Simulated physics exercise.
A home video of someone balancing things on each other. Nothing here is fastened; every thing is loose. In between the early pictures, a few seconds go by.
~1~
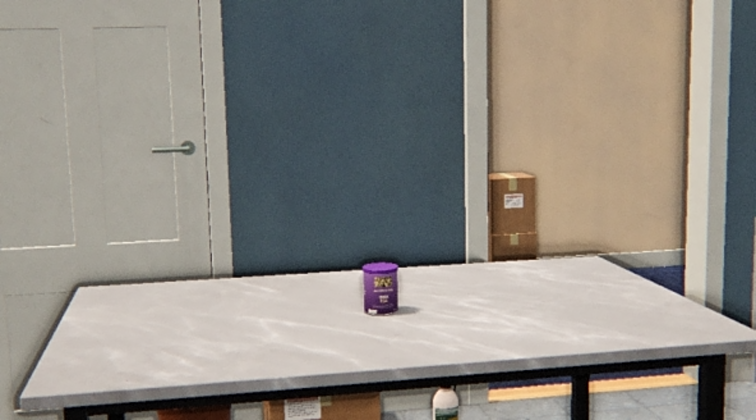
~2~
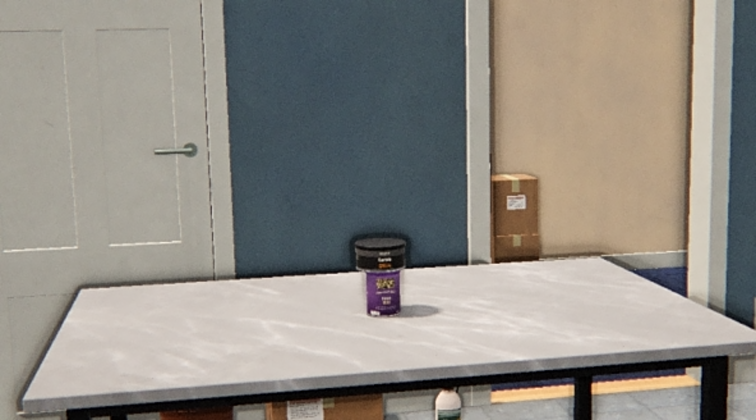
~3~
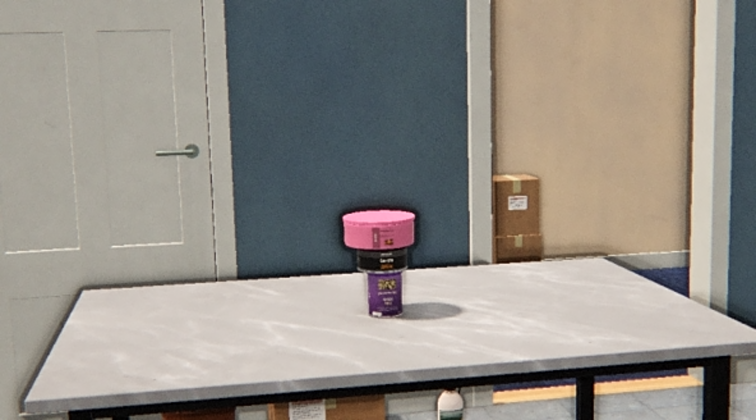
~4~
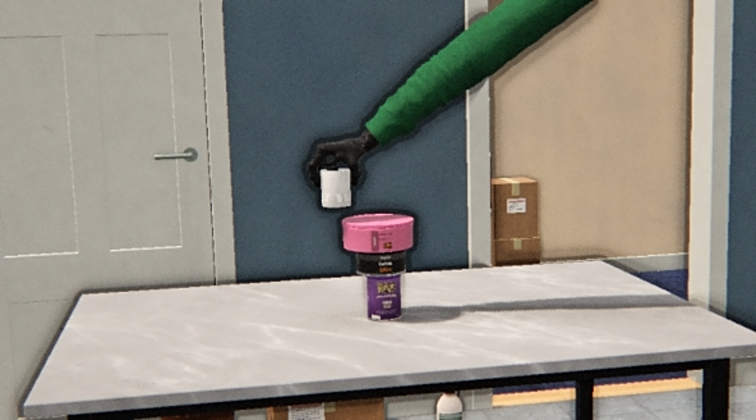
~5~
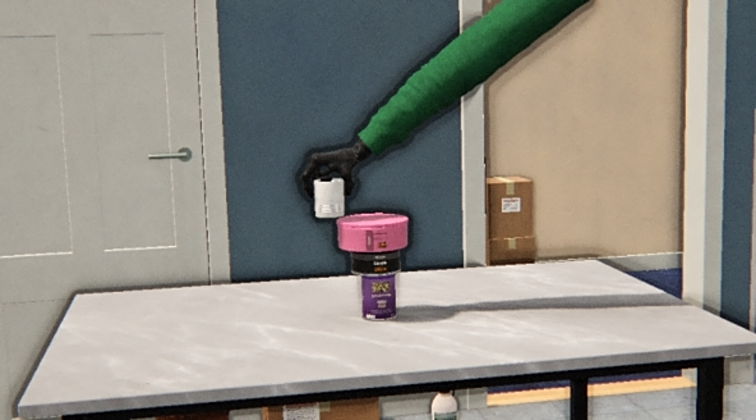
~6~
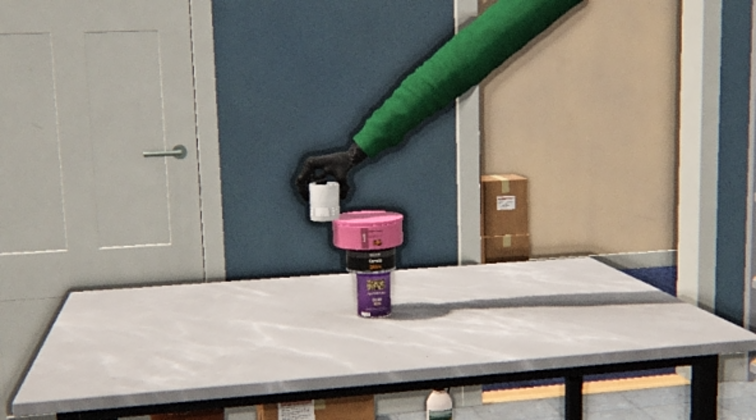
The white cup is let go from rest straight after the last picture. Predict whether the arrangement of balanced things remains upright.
It will not remain standing.
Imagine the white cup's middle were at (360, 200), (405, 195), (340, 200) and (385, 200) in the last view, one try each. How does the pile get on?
Outcomes in order: No collapse, a collapse, no collapse, no collapse.
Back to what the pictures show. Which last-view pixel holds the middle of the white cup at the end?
Near (332, 303).
Then, 0.40 s on from there, white cup now fallen.
Then, 0.50 s on from there, things are still on the move.
In the end, fallen, white cup; the other 3 unmoved. At the end, from the last picture's camera, white cup near (332, 303). The pile comes apart.
